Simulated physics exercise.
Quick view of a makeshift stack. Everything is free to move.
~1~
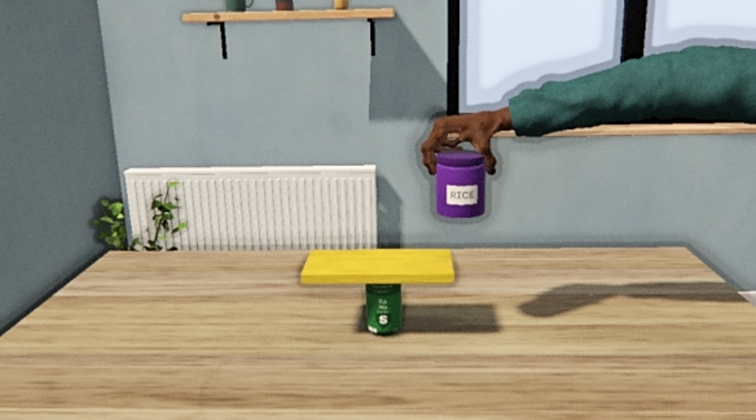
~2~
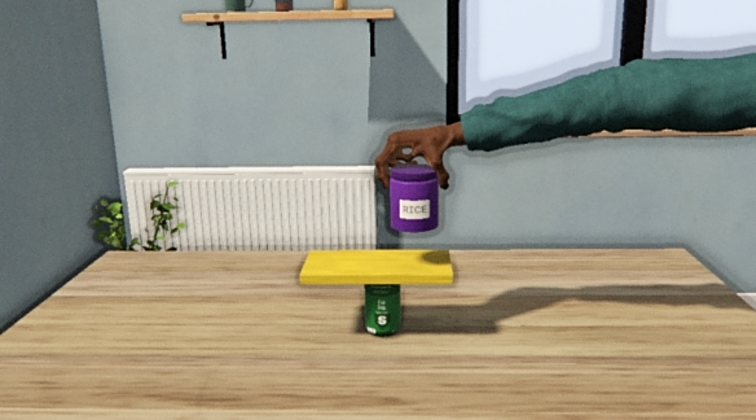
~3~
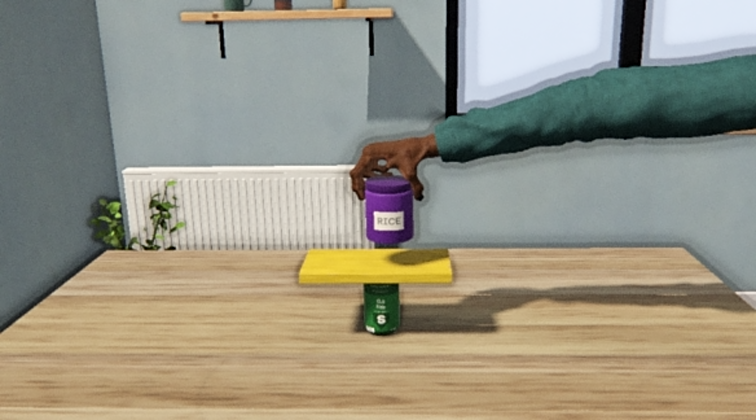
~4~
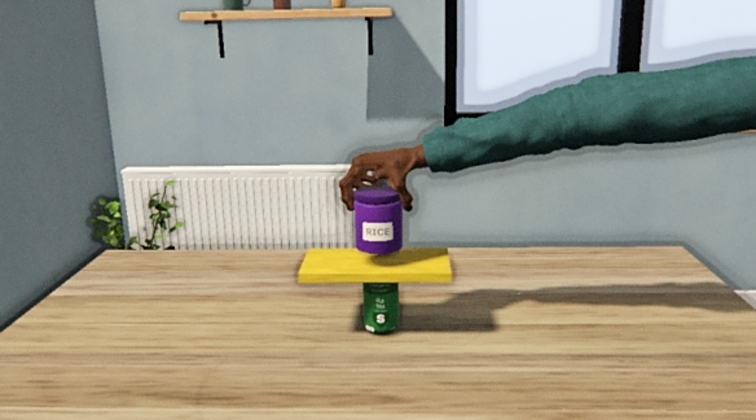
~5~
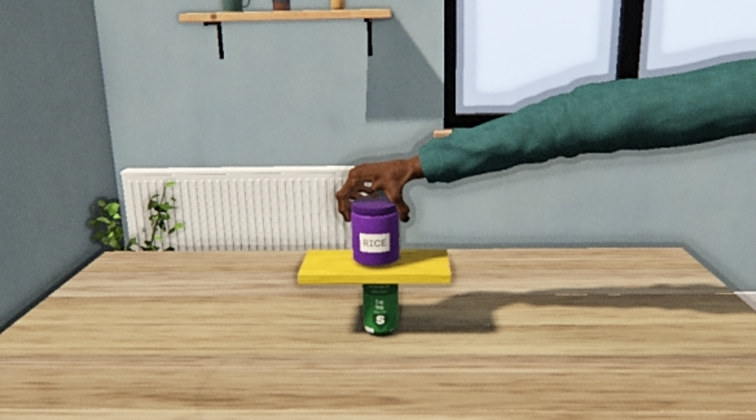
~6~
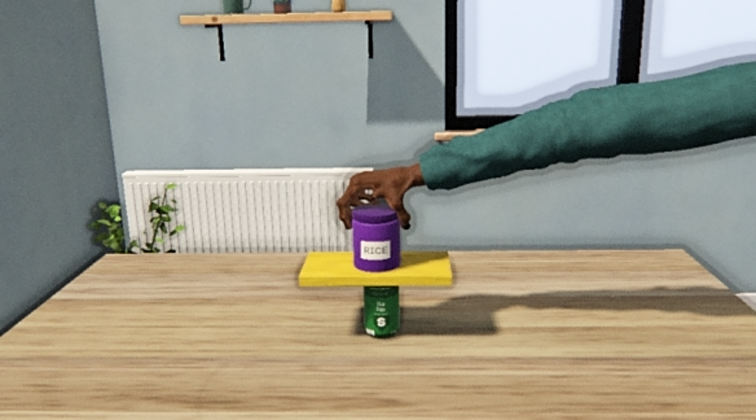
On a wooden table, a hand carrying a purple rice jar leftward and down, setting it on a yellow board atop a green can.
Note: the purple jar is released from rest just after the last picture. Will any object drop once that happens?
Turns out nothing tips over there.
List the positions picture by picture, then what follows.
Coming down; purple jar (461, 183); green can (384, 301), in the first frame.
Coming down; purple jar (415, 197); green can (383, 302), in the second frame.
Coming down; purple jar (390, 209); green can (382, 301), in the third frame.
Coming down; purple jar (379, 219); green can (381, 300), in the fourth frame.
Coming down; purple jar (375, 230); green can (381, 301), in the fifth frame.
In place under the hand; purple jar (376, 237); green can (382, 303), in the sixth frame.
Then, 0.20 s after the last picture, nothing has stirred.
Then, 0.40 s after the last picture, purple jar resting near (376, 238).
At rest, all 3 in place. Seen from the same camera at the end, purple jar near (376, 238). The stack holds.
